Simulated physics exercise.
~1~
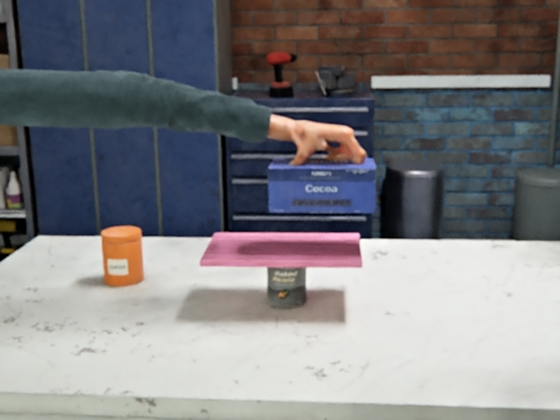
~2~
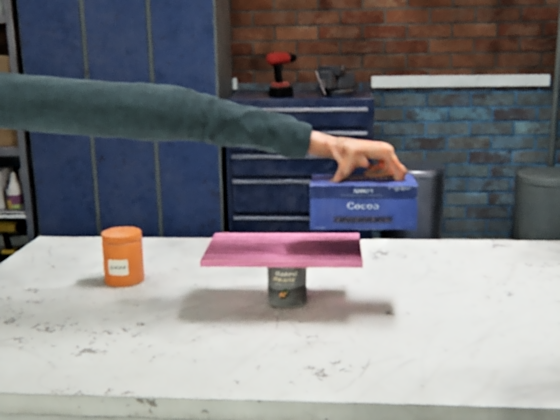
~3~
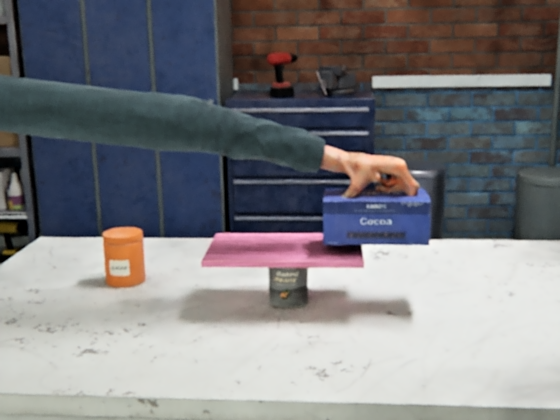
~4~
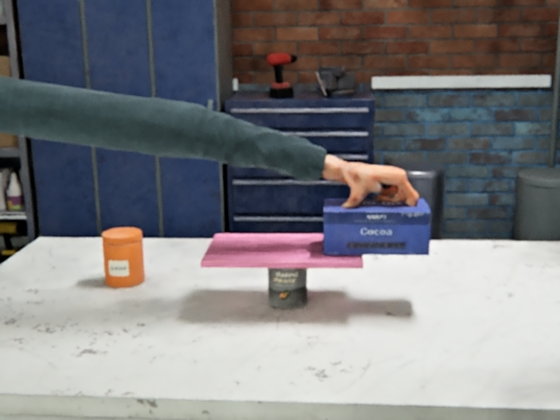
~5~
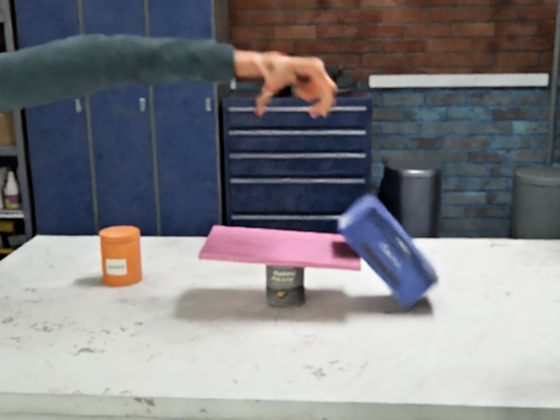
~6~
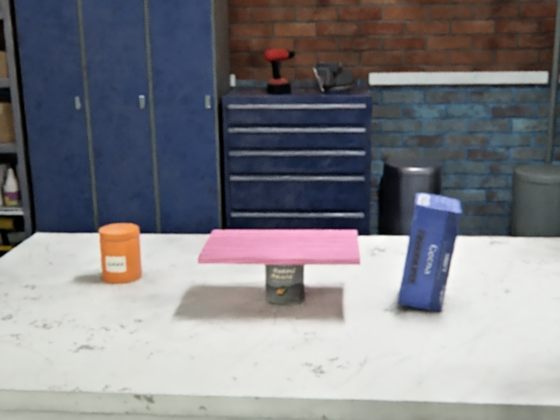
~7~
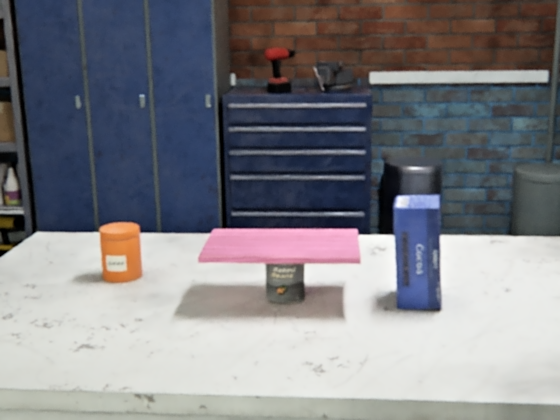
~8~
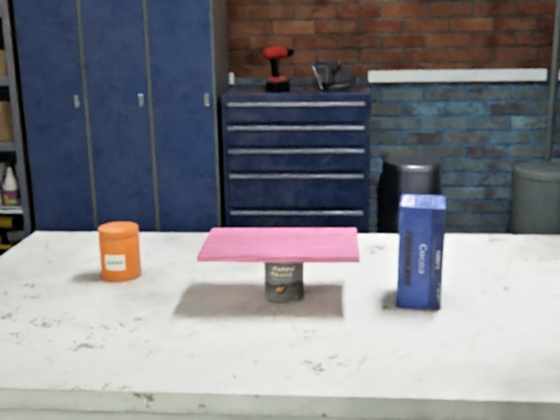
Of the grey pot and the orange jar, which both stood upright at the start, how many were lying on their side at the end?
None of them were. The grey pot and the orange jar were both still standing upright at the end.
A hand carried a blue cocoa box to the right and lowered it onto the right edge of a pink board resting on a grey pot. Once released, the box tipped off and landed standing on its end on the table.
